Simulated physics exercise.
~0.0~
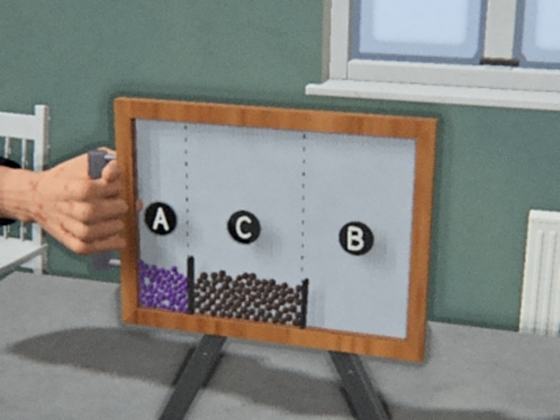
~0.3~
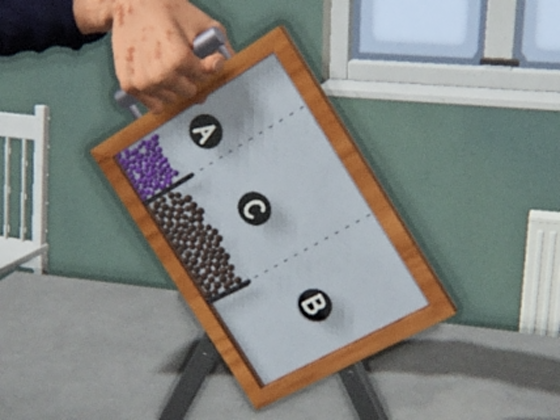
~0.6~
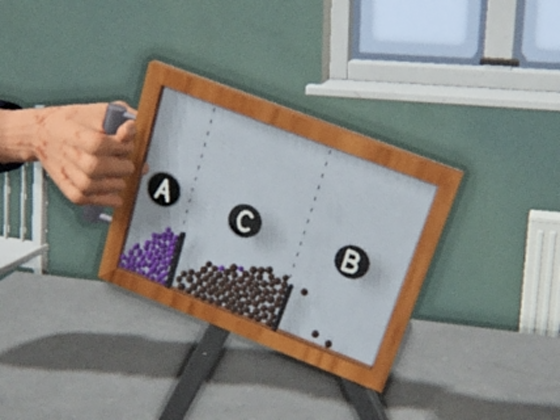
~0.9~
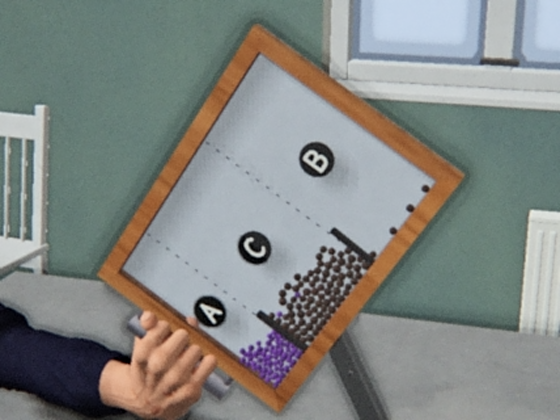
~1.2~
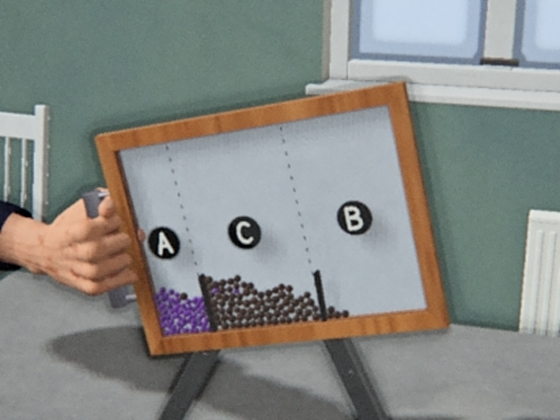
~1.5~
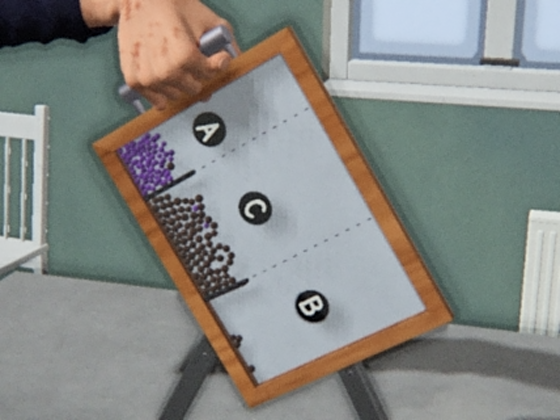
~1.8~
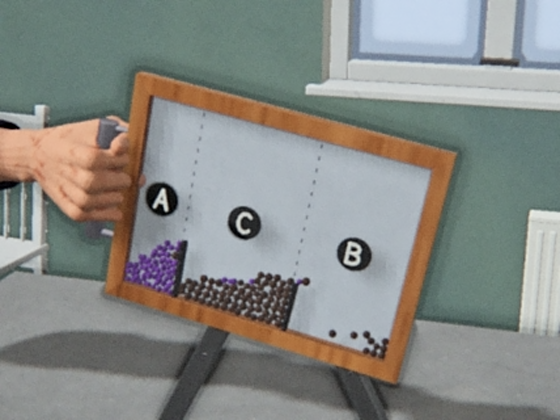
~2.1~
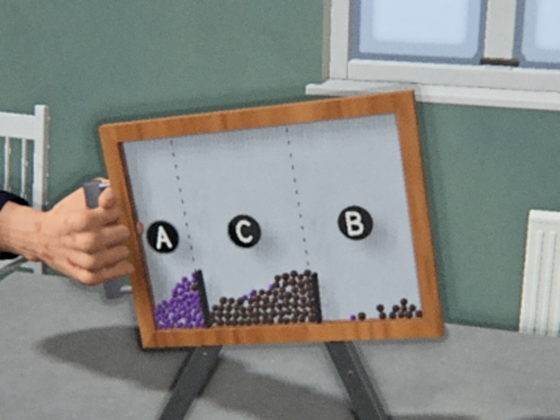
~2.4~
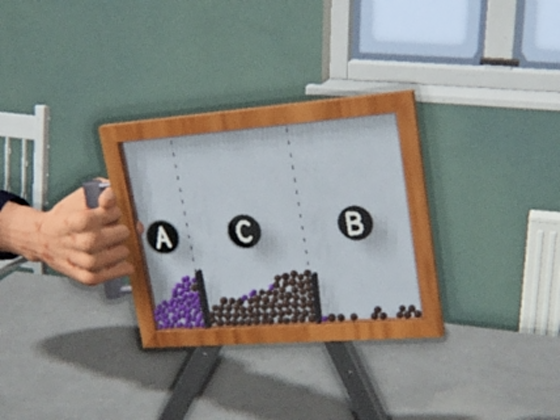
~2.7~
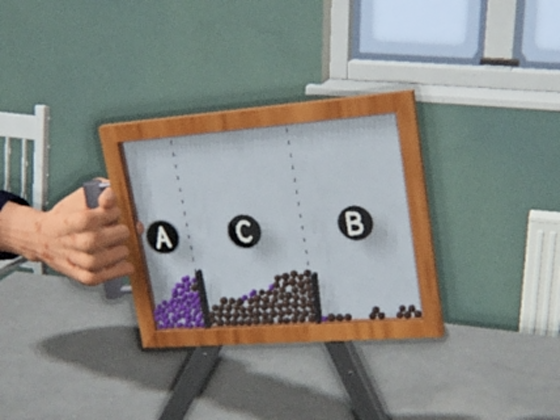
A flat, wood-framed box holding small purple beads at left under A and dark brown ones in the middle under C stands on a grey counter, seen from the front against a green wall. A hand on the left grips its handle and tips it steeply clockwise, then swings it back far the other way, and a few dark beads spill into the empty section B. The hand turns it steeply clockwise again, then back to a slight anticlockwise tilt. It rests there, most beads still in A and C, with a thin scatter along the bottom of B.
